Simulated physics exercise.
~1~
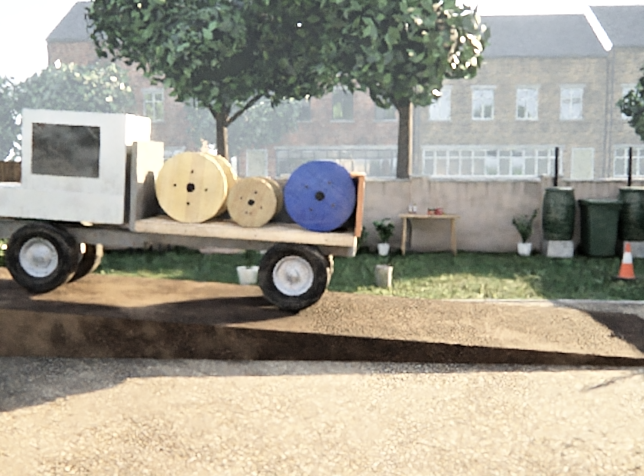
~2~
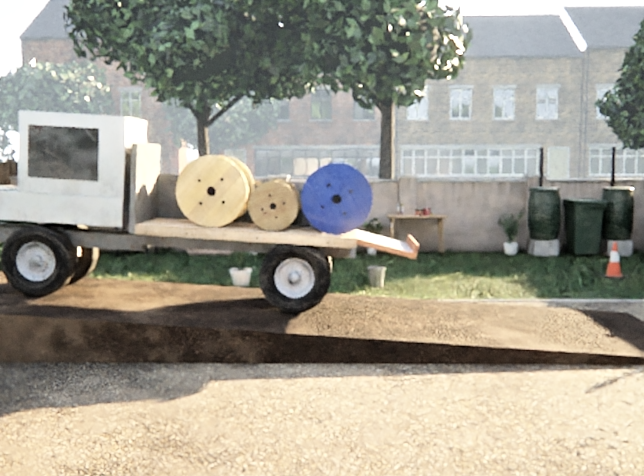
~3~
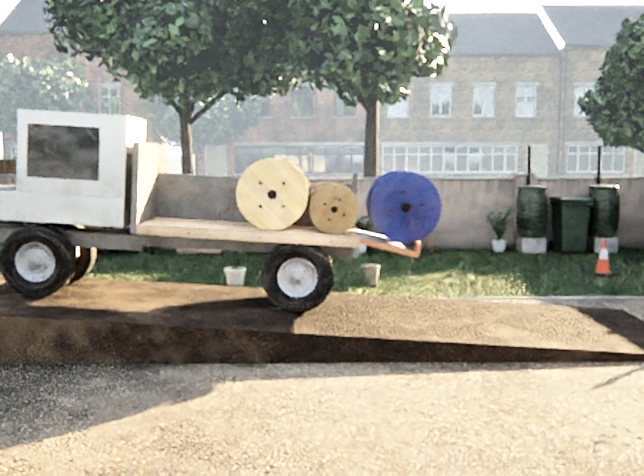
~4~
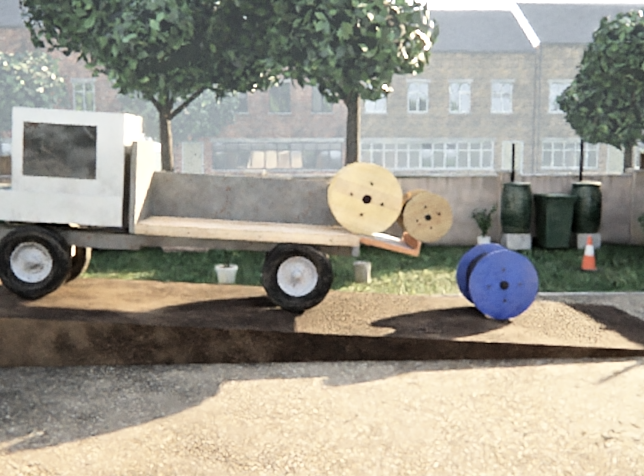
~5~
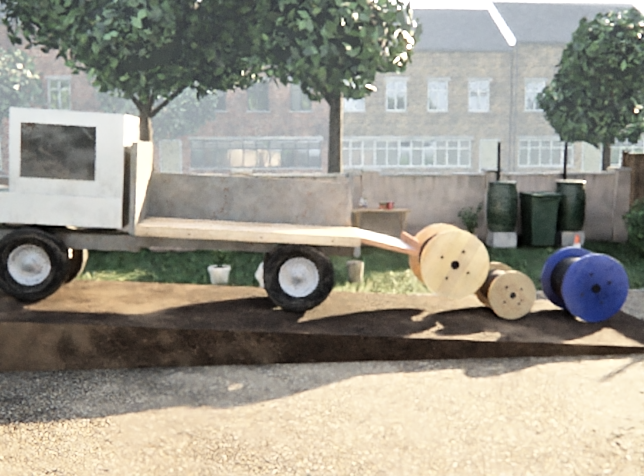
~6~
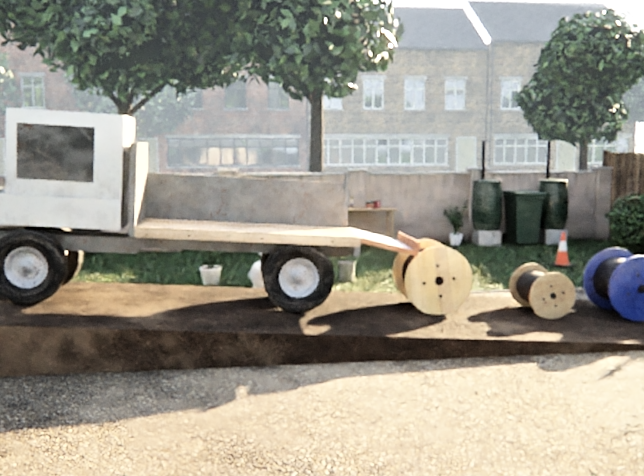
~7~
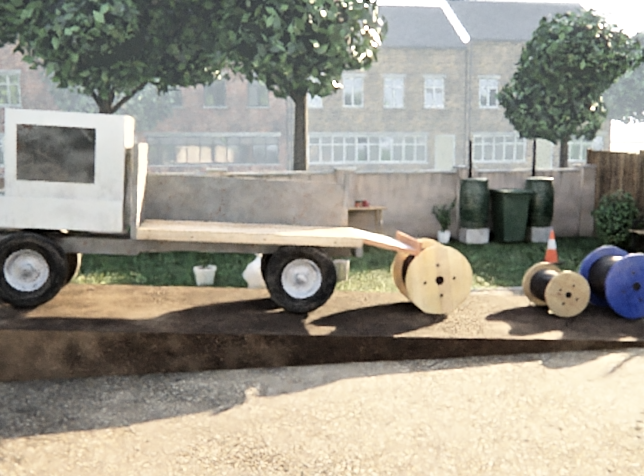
Three cable reels, blue one leading, rolling off a white pick-up's lowered tailgate and ending up on the ground behind it.
